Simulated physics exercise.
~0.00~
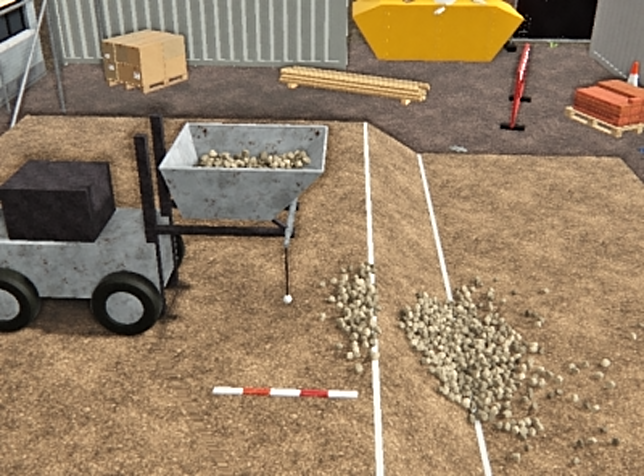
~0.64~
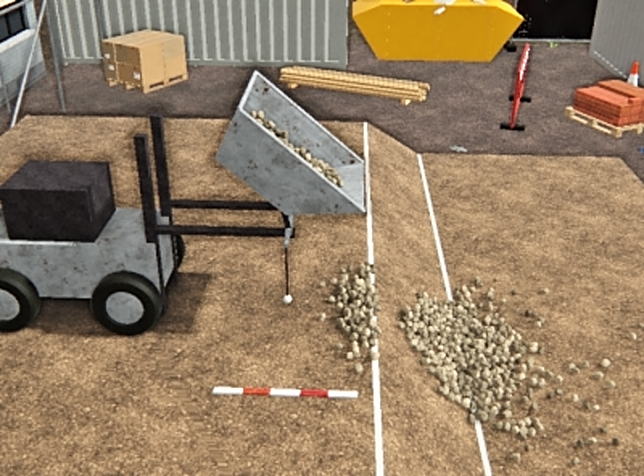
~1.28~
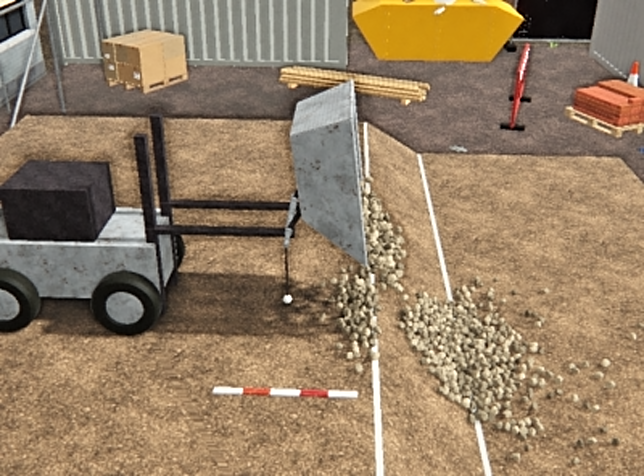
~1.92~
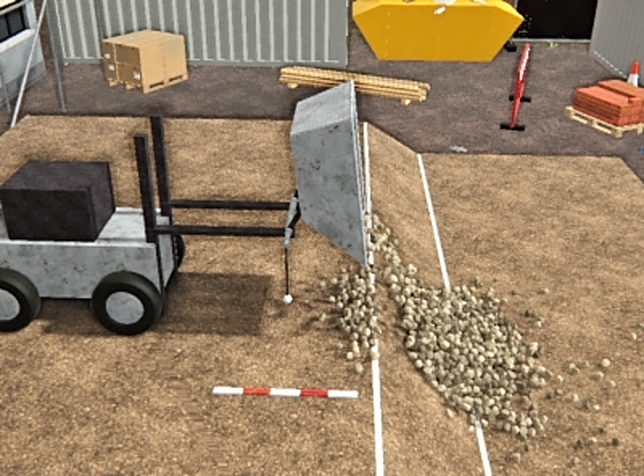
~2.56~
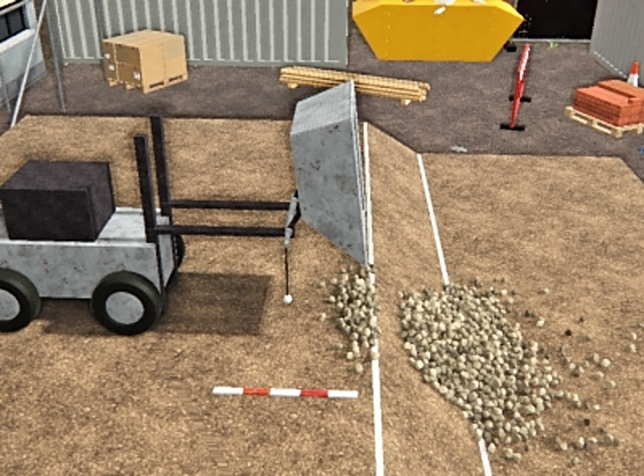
A grey forklift stands at the left of a brown dirt yard, holding a metal skip of pale crushed stones beside a bank edged by two white lines, seen from above and to the side. Earlier stones lie loose on the slope and at its foot, with a red-and-white staff in front and a yellow container, boxes and timber behind. The skip tips to the right until it stands almost upright. Stones pour out onto the top and slide down the slope. The skip stays tipped and empty, leaving a larger, wider heap at the foot and some stones above.
